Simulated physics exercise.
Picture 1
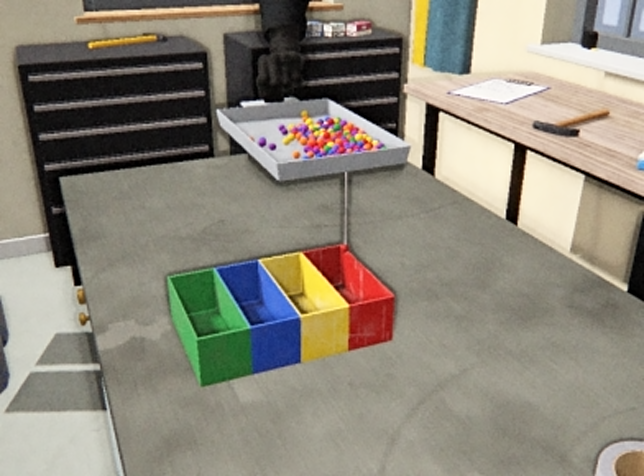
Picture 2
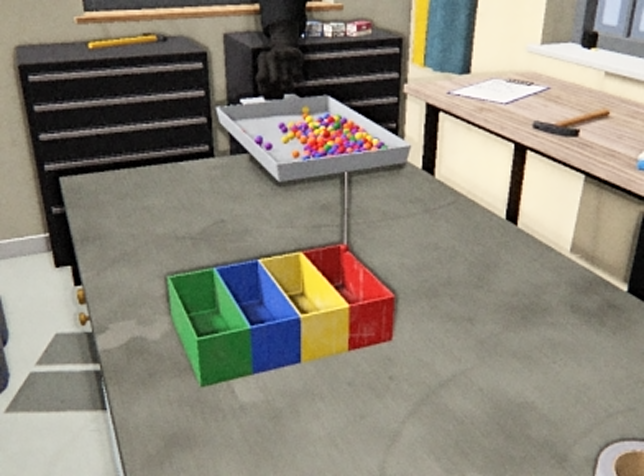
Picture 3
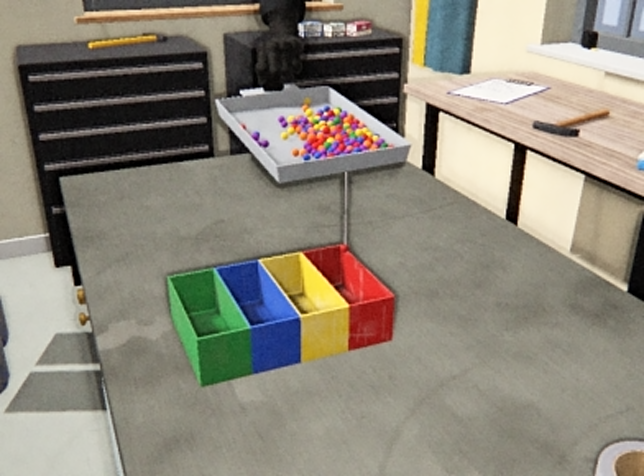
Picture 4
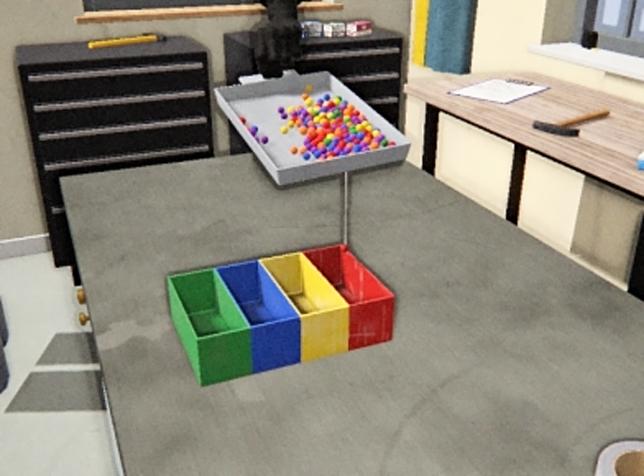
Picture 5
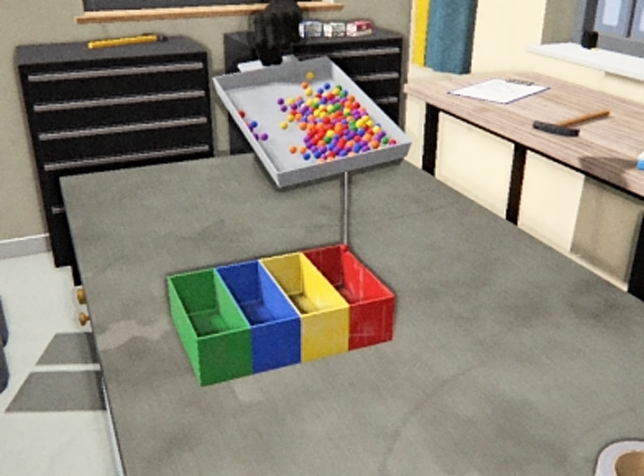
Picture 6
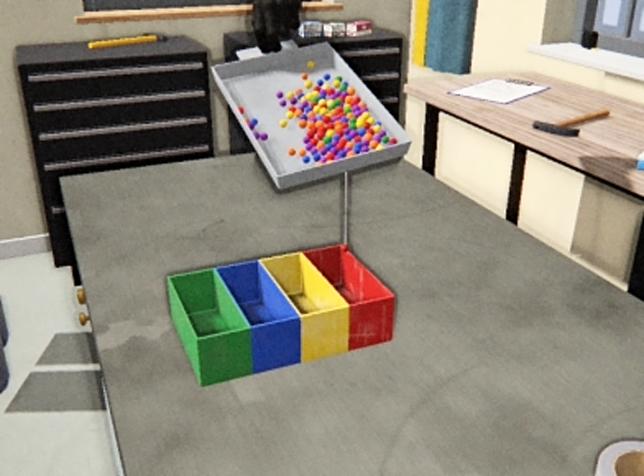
A dark hand steadily tilted a shallow grey tray of colourful little balls above a box with green, blue, yellow and red sections, its near left corner dipping lowest as the balls shifted slightly.
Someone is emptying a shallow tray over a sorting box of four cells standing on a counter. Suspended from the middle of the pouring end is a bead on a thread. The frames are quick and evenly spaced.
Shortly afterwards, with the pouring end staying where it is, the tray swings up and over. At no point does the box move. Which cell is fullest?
The yellow cell.
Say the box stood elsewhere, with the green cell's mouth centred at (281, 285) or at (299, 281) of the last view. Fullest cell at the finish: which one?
The green cell, then green.
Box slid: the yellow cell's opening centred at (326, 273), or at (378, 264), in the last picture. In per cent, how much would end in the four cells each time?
First case: Some 100 %; second case: Some 90 %.
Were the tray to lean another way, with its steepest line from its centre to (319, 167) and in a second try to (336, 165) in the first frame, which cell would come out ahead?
The first time it is the yellow cell, and the second time it is that red cell.
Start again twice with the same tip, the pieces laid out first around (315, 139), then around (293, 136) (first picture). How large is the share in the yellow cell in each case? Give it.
Estimate: 80 % first, 70 % second.
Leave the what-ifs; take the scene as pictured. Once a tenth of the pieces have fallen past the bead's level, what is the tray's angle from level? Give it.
Near 85 degrees.
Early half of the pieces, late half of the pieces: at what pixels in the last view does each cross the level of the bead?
Starting near (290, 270), moving on to near (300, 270).
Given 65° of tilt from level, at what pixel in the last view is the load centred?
(315, 153).
Shortly afterwards, tray tipped steeply; all but a few on the tray; only a few in the blue cell; only a few falling or outside the box.
Next, tray tipped past a quarter turn; near a quarter on the tray; near half in the yellow cell; a little in the blue cell; a little in the red cell; only a few in the green cell; near a quarter falling or outside the box.
Some moments later, tray tipped past a quarter turn; the bulk in the yellow cell; a little in the blue cell; a little in the red cell; only a few in the green cell; only a few falling or outside the box.
In the end, tray tipped past a quarter turn; the bulk in the yellow cell; a little in the blue cell; a little in the red cell; only a few in the green cell; only a few outside the box.
